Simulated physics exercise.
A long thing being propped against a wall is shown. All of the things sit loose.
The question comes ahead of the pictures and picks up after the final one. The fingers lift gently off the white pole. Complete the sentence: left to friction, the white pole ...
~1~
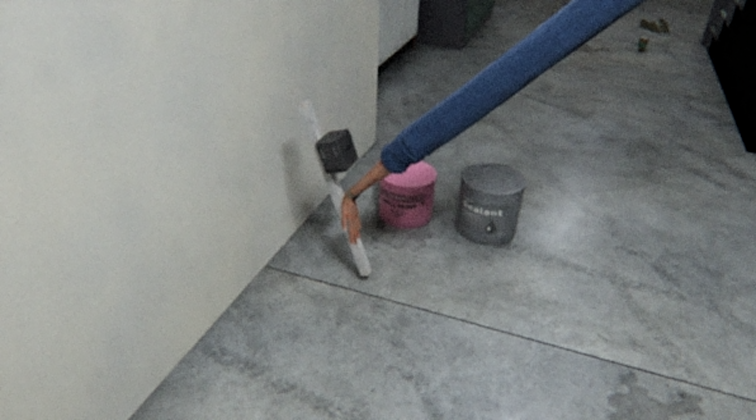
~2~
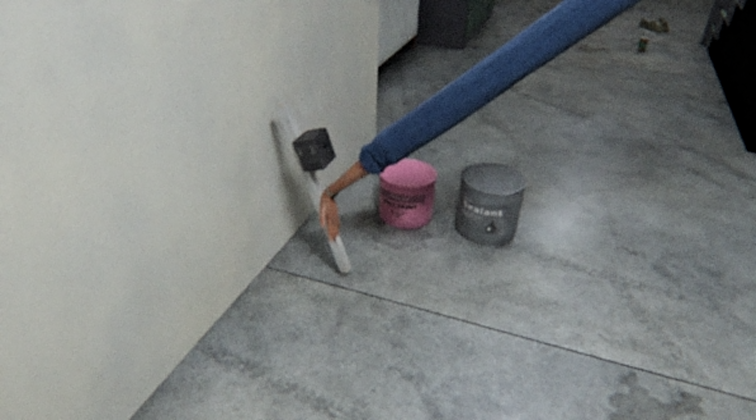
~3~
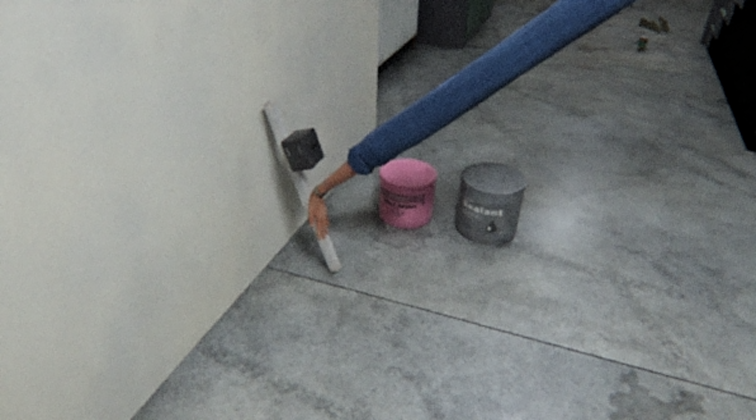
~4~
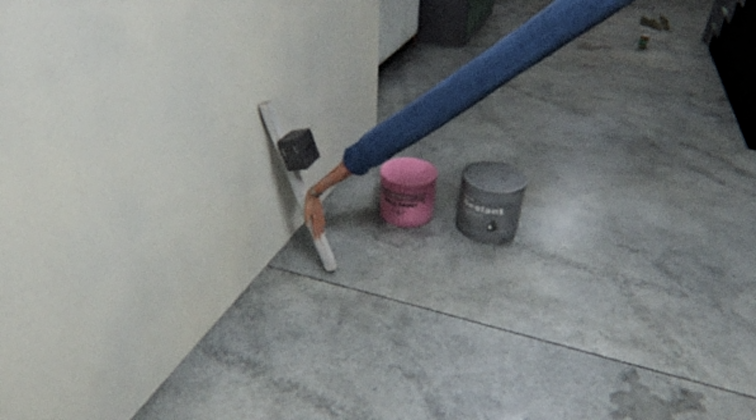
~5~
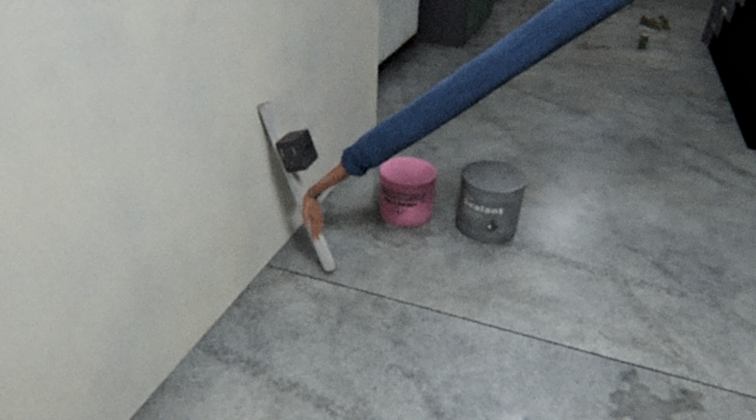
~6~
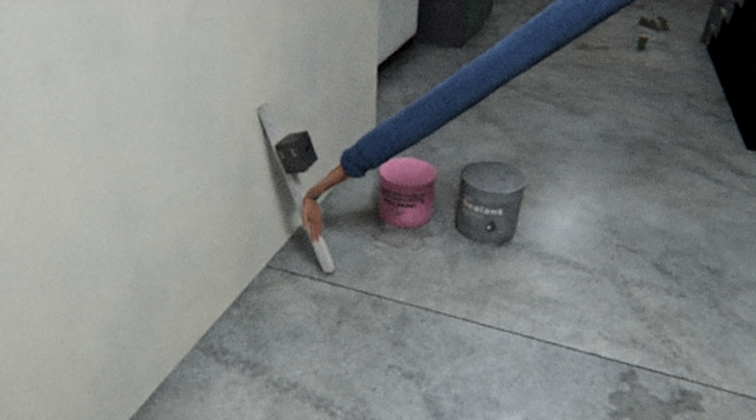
It keeps its place.
Then, 0.60 s on from there, no change.
Then, 1.10 s on from there, white pole resting near (298, 194).
In the end, all 3 unmoved. At the end, from the last picture's camera, white pole near (298, 194). The pole stays up.
